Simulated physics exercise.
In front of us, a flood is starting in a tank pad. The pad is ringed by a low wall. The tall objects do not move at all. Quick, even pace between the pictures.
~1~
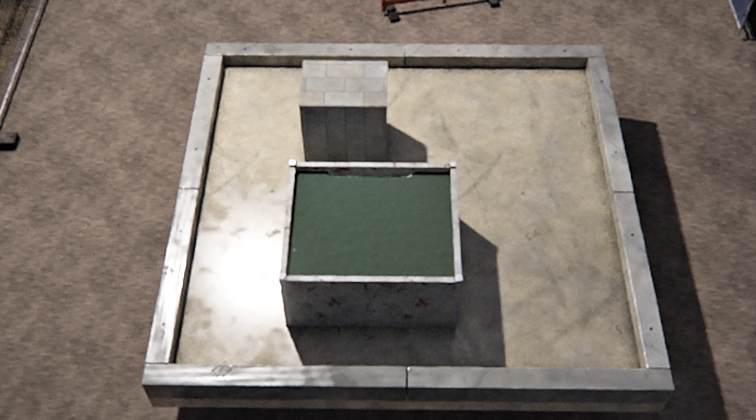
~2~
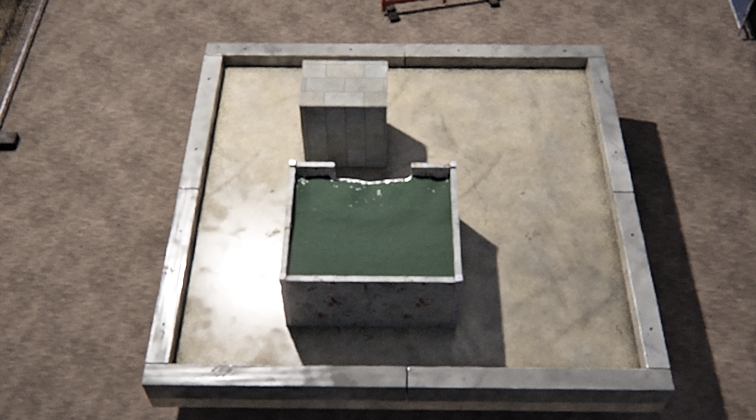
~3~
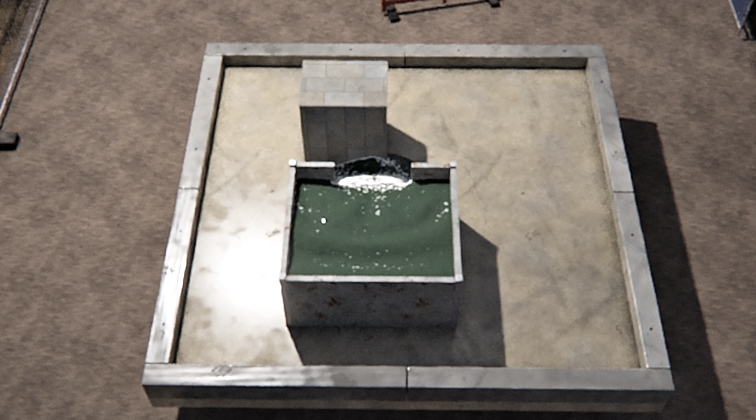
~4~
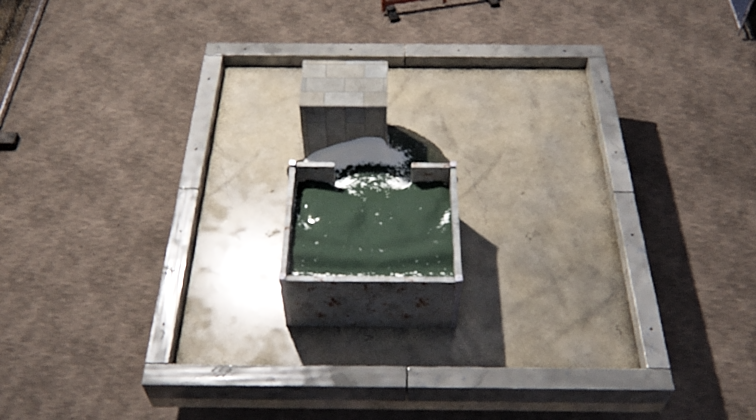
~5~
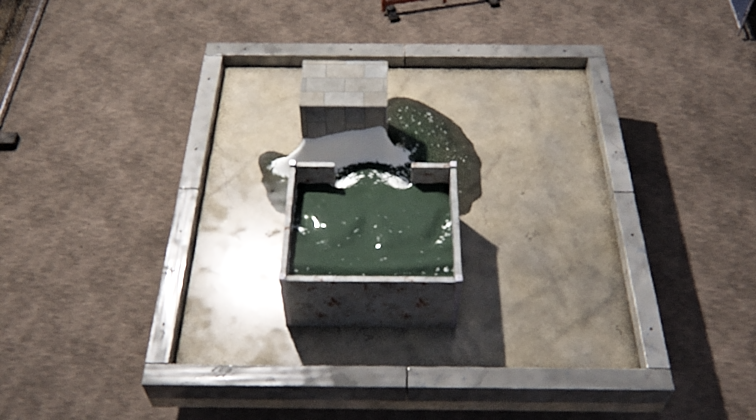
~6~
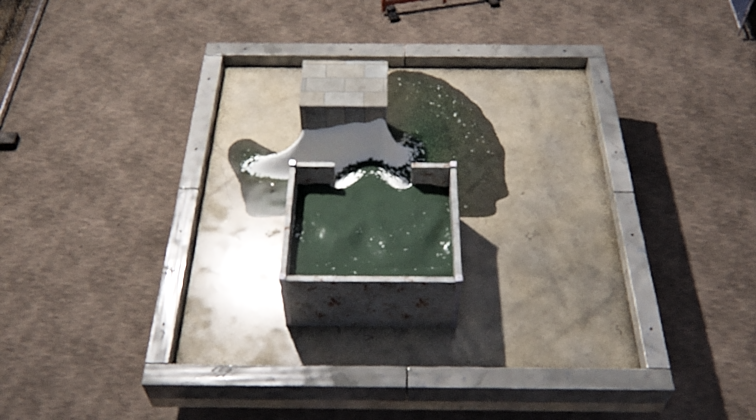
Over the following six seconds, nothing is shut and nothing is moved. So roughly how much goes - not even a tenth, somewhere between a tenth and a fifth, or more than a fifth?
My guess: Not even a tenth.
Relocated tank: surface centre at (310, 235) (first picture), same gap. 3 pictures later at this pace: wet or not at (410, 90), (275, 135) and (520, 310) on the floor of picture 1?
Taking the three spots as listed, I'd say no flooding, then flooding, then no flooding.
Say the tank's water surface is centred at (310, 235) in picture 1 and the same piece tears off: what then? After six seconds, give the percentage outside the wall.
Close to 8 parts in a hundred.
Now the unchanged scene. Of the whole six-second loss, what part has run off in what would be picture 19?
75 per cent.
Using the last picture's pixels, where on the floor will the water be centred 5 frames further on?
Somewhere near (370, 216).
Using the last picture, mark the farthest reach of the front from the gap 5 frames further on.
My guess is roughly (574, 72).
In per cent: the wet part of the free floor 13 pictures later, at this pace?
Some 65 per cent.
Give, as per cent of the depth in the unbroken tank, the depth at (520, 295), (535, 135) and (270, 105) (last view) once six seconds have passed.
In that order: 6, 14 and 6 per cent.
A moment on, water covers 30 % of the floor; the low wall has let 0 % over.
Next, water covers 40 % of the floor; the low wall has let 0 % over.
Then, water covers 60 % of the floor; the low wall has let 5 % over.
Later, water covers 70 % of the floor; the low wall has let 6 % over.
In the end, water covers 80 % of the floor; the low wall has let 6 % over.
